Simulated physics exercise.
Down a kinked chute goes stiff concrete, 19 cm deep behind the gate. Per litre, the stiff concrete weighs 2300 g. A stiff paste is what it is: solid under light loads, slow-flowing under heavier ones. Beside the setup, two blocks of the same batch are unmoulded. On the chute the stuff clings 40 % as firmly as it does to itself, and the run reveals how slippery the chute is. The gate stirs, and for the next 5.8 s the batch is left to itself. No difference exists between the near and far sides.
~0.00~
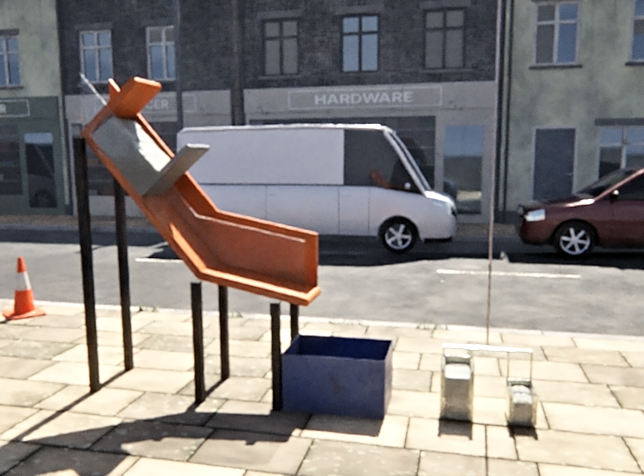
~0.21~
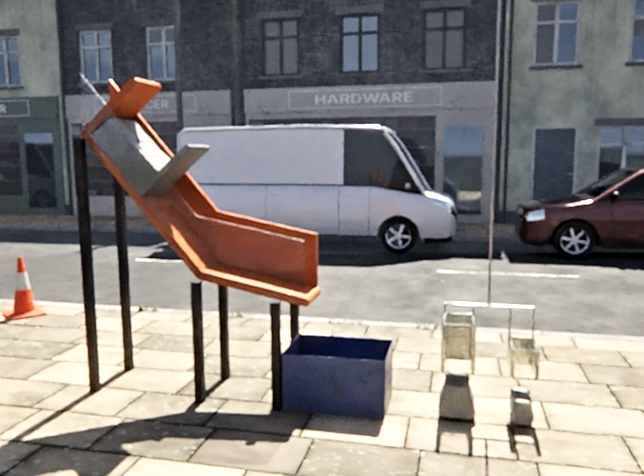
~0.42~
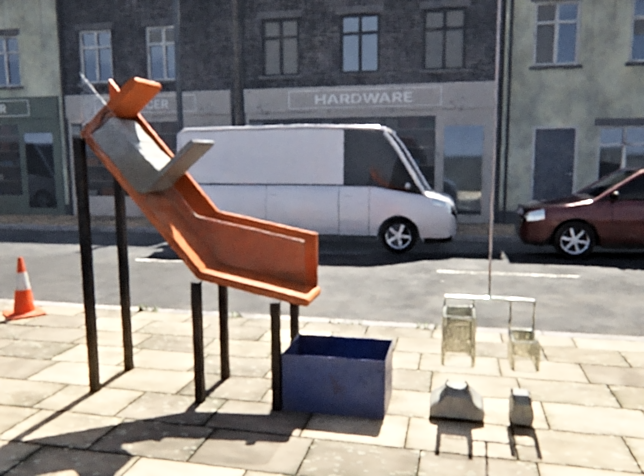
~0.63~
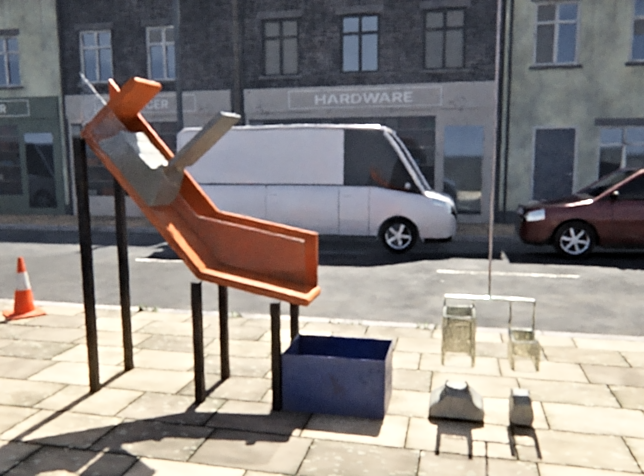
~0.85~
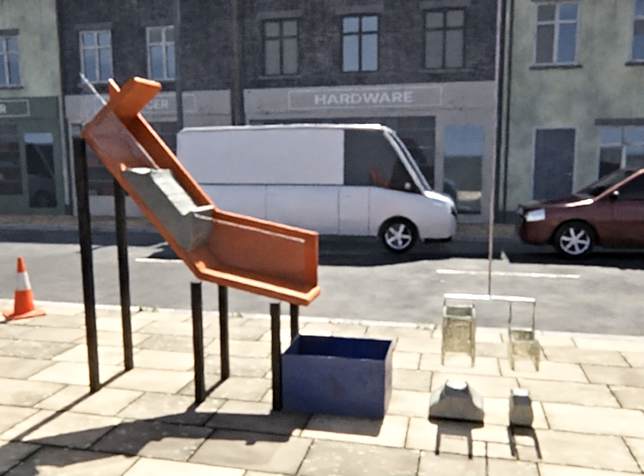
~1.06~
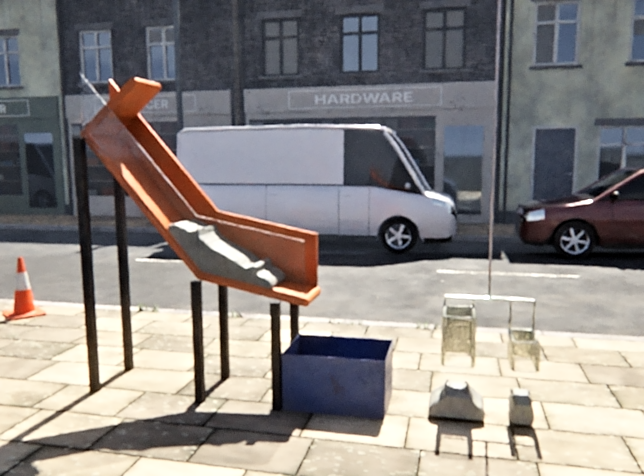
An orange chute stood on the pavement while two cage-like molds lifted off grey blocks, the bigger one slumping; then the chute's gate swung up and a grey mass slid down toward its lower end.
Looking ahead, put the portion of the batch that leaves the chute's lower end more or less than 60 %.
Greater than 60 %.
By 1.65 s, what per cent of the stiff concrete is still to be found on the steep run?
0 %.
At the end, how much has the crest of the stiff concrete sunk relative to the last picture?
Measured change: Some 28.0 cm.
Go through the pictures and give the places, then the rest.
In the first frame, leading edge of the stiff concrete at (156, 170); blocks stand 26 cm, 14 cm (left to right).
In the second frame, leading edge of the stiff concrete at (156, 170); blocks stand 21 cm, 14 cm (left to right).
In the third frame, leading edge of the stiff concrete at (157, 169); blocks stand 15 cm, 13 cm (left to right).
In the fourth frame, leading edge of the stiff concrete at (164, 164); blocks stand 15 cm, 13 cm (left to right).
In the fifth frame, leading edge of the stiff concrete at (194, 213); blocks stand 15 cm, 13 cm (left to right).
In the sixth frame, leading edge of the stiff concrete at (271, 288); blocks stand 15 cm, 13 cm (left to right).
After 1.65 s, none is on the steep run, 41 % on the flatter one and 59 % past the end.
After 2.35 s, none is on the steep run, 22 % on the flatter one and 78 % past the end.
After 3.05 s, none is on the steep run, 22 % on the flatter one and 78 % past the end.
After 3.75 s, none is on the steep run, 22 % on the flatter one and 78 % past the end.
After 6.16 s, at the end, none is on the steep run, 22 % on the flatter one and 78 % past the end.
